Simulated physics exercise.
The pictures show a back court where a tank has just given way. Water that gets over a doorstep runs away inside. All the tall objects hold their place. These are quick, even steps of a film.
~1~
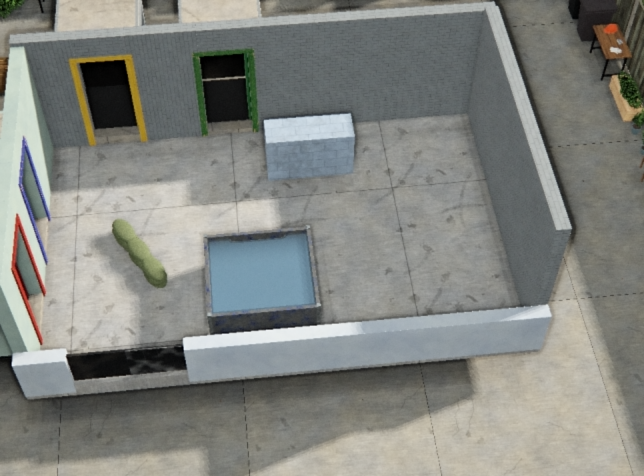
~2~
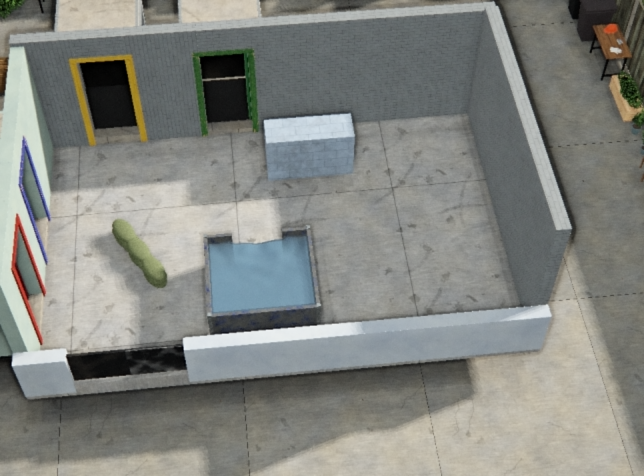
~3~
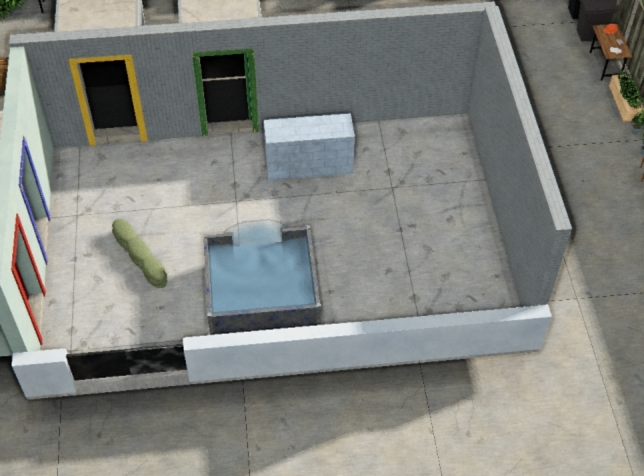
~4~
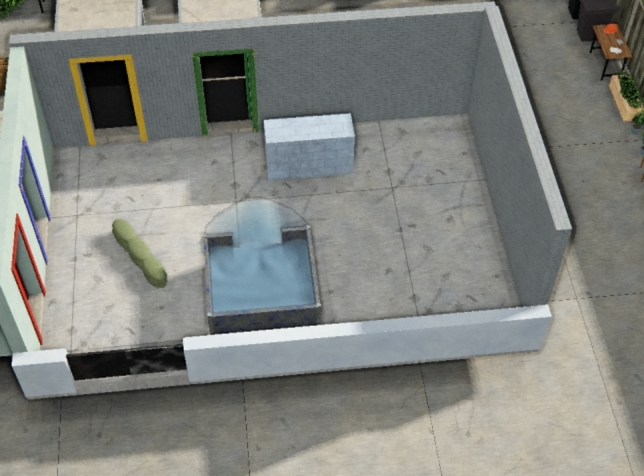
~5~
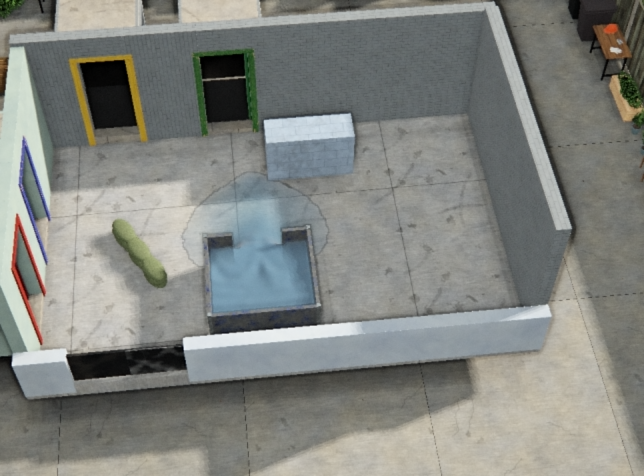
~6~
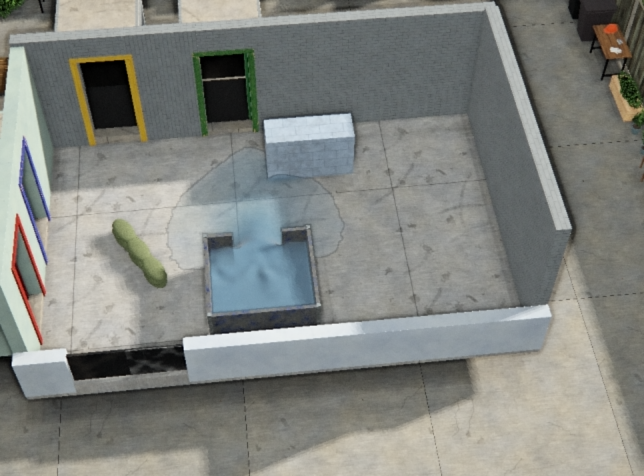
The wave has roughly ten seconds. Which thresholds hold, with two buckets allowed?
The red door admits no more than that; the green door lets in a lot; the yellow door admits no more than that; the blue door admits no more than that.
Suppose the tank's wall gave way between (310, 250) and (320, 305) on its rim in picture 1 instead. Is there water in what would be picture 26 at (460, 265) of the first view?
Verdict: Under water.
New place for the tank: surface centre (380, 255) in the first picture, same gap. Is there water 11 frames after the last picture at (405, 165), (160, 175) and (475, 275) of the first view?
In that order: Flooded, flooded, no water.
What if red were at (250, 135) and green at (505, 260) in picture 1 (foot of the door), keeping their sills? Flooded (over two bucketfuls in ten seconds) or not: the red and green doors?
Then: The red door goes over, the green door takes less.
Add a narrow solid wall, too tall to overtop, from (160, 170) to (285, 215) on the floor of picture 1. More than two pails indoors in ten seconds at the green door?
One by one: The green door holds.
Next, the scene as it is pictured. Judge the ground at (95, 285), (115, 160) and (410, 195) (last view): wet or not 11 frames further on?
In turn: Clear, under water, awash.
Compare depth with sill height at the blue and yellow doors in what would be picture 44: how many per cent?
In turn 50 and 40 per cent.
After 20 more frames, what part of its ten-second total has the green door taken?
Roughly 90 per cent.
A moment on, water covers 25 % of the floor; the red door not reached, the green door over two buckets in, the yellow door not reached, the blue door not reached.
Next, water covers 40 % of the floor; the red door not reached, the green door far over two buckets in, the yellow door wet at the sill, nothing in, the blue door not reached.
Then, water covers 55 % of the floor; the red door not reached, the green door far over two buckets in, the yellow door wet at the sill, nothing in, the blue door wet at the sill, nothing in.
Later, water covers 75 % of the floor; the red door wet at the sill, nothing in, the green door far over two buckets in, the yellow door wet at the sill, nothing in, the blue door wet at the sill, nothing in.
In the end, water covers 95 % of the floor; the red door wet at the sill, nothing in, the green door far over two buckets in, the yellow door wet at the sill, nothing in, the blue door wet at the sill, nothing in.
